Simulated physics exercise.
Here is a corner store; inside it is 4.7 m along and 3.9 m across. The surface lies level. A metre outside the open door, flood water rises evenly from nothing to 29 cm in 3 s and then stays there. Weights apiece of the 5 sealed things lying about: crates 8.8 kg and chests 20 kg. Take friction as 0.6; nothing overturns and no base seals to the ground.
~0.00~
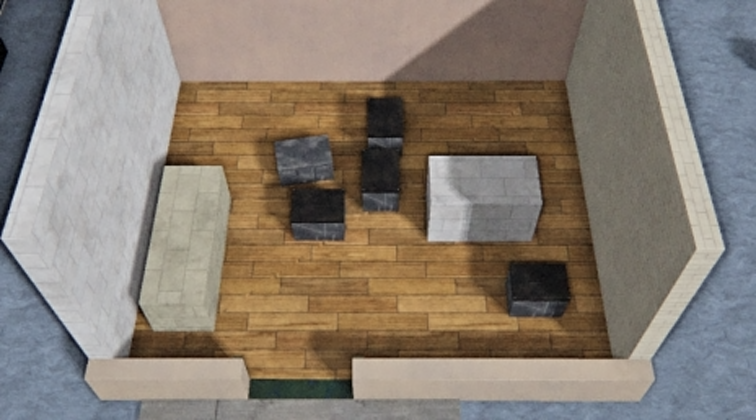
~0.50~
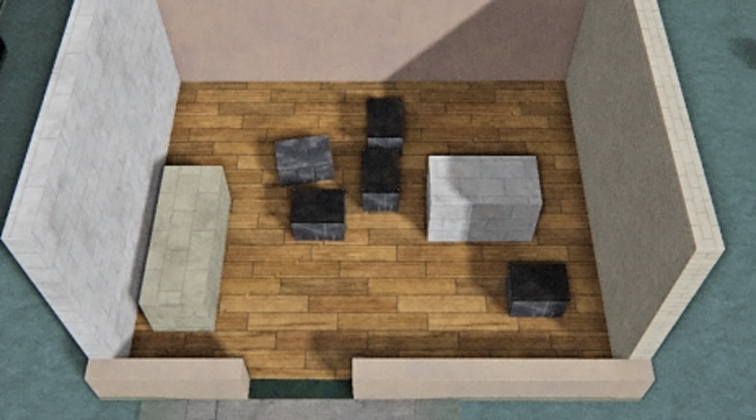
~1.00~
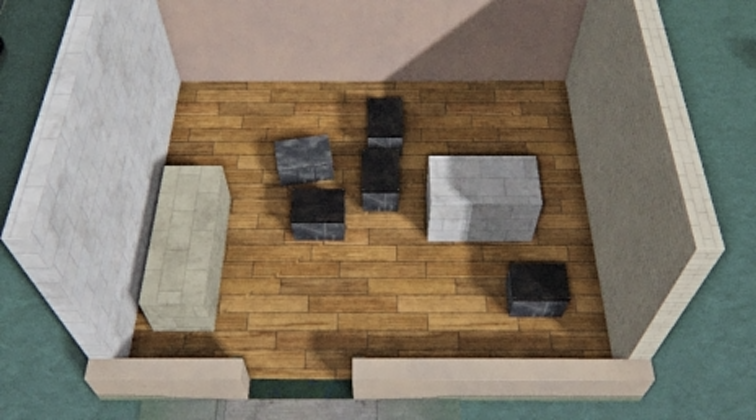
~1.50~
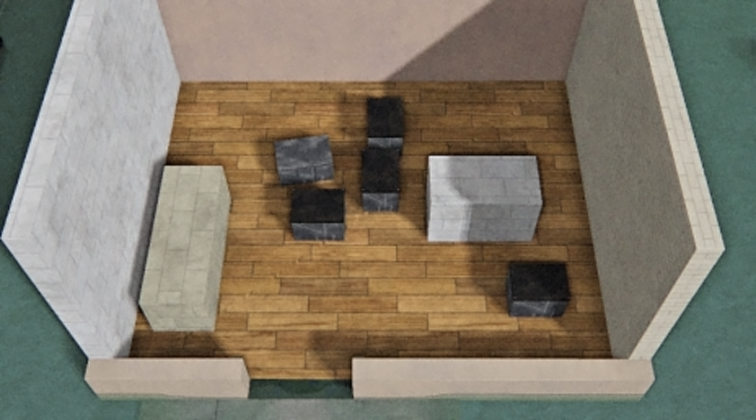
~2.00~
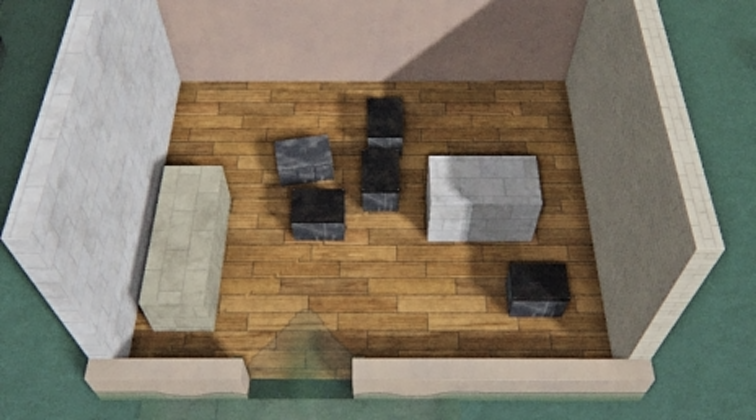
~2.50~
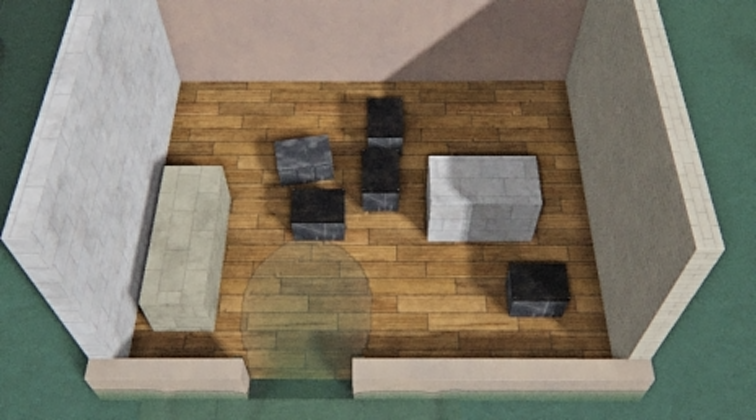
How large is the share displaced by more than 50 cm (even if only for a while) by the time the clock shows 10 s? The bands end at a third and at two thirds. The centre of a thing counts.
It is at least two thirds.
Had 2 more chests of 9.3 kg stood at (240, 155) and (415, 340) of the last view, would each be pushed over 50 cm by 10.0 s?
In that order: Over, less.
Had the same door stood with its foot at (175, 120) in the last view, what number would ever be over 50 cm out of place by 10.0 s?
In that case 4 of them.
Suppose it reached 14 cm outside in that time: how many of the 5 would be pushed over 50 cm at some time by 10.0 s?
In that case 1 of them.
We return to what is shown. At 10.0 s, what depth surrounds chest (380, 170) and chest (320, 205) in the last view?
About 14 and 13 cm.
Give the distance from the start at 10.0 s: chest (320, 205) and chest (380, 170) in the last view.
In that order: 200 cm, 140 cm.
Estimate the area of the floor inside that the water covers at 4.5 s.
Roughly 10.5 m2.
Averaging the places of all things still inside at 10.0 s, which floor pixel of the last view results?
Near (485, 172).
After 3.5 s 0 of 5 are over 50 cm from their spots; 0 afloat.
After 4.5 s 1 of 5 are over 50 cm from their spots; 0 afloat.
After 7.0 s 3 of 5 are over 50 cm from their spots; 3 afloat.
After 10.0 s 4 of 5 are over 50 cm from their spots, and 4 have been at some point; 4 afloat.
